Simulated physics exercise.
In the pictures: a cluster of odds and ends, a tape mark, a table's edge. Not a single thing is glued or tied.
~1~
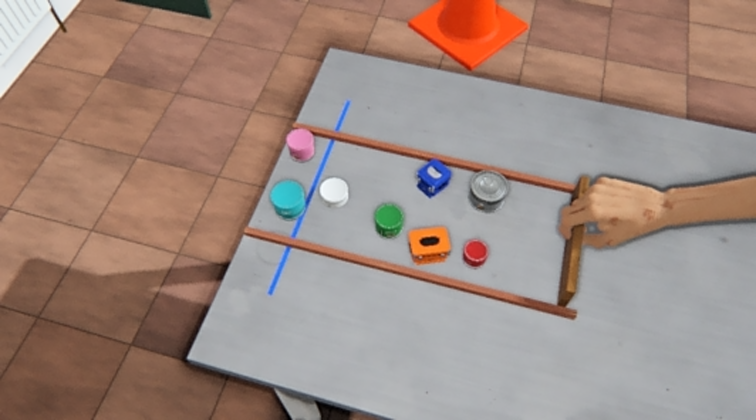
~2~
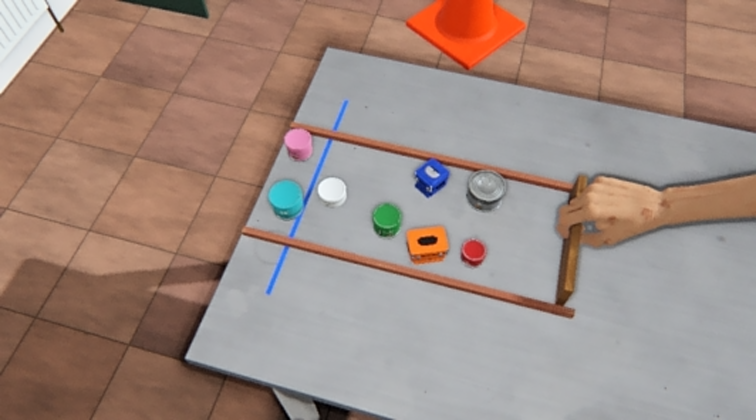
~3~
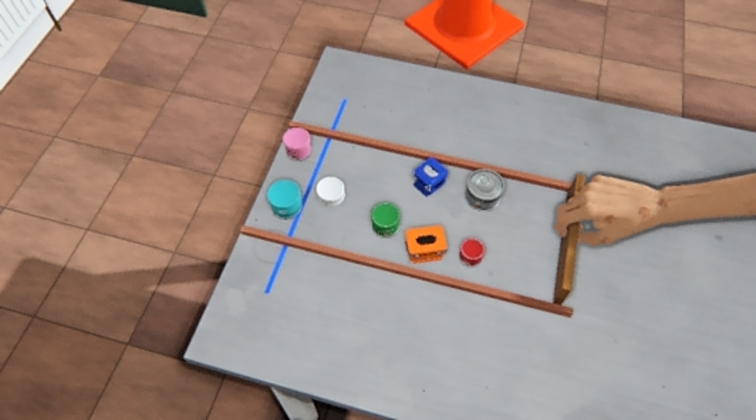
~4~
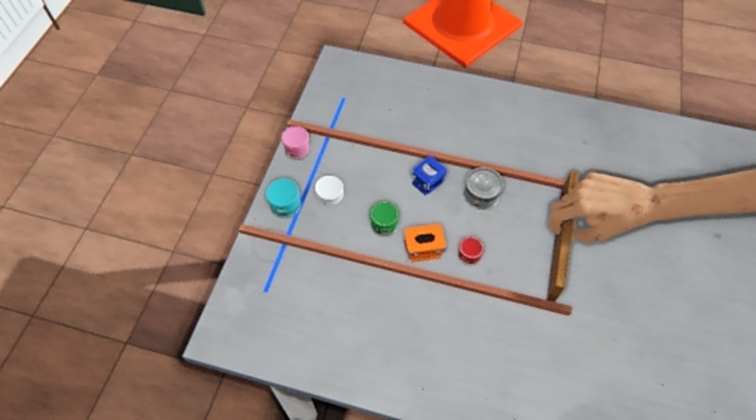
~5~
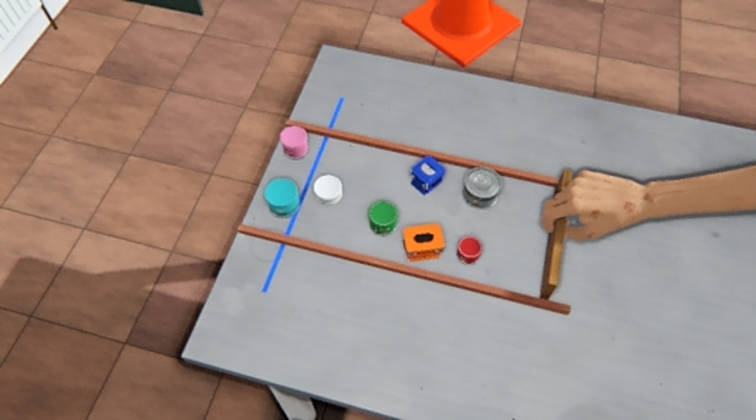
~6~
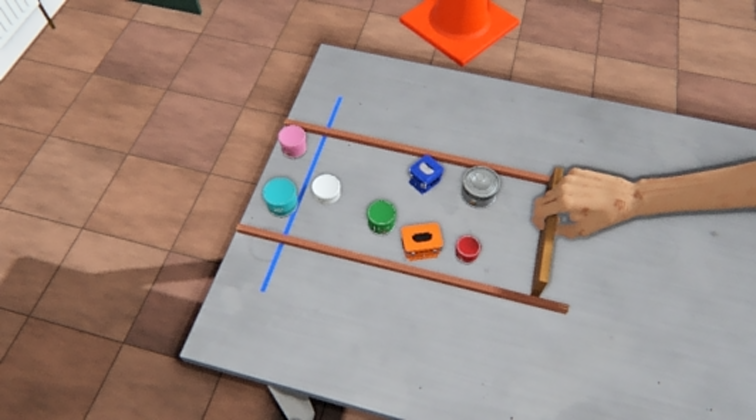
A hand slides a wooden board slightly left between two rails toward small scattered containers.
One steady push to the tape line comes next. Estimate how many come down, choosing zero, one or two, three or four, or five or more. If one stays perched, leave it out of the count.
The loss over the edge is just one or two.
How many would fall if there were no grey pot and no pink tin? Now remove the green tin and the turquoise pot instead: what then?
The counts: 0 and 1.
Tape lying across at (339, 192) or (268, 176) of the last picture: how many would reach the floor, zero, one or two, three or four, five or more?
Result per position - first: None at all, second: At least five.
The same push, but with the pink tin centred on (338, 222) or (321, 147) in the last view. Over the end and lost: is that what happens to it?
At the first place it goes off the edge, and at the second it goes off the edge.
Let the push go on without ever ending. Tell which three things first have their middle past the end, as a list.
First the pink tin, next the blue case, last the turquoise pot.
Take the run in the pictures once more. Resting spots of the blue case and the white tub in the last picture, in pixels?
The first one ends at (273, 139), the second at (277, 166).
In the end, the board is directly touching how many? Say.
It touches 3.
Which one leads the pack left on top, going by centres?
The one you want is the blue case.
Early on, none off yet; pink tin at rest near (293, 142); turquoise pot at rest near (281, 198); white tub at rest near (326, 190).
Finally, the number that fall off is one or two; lost, pink tin.
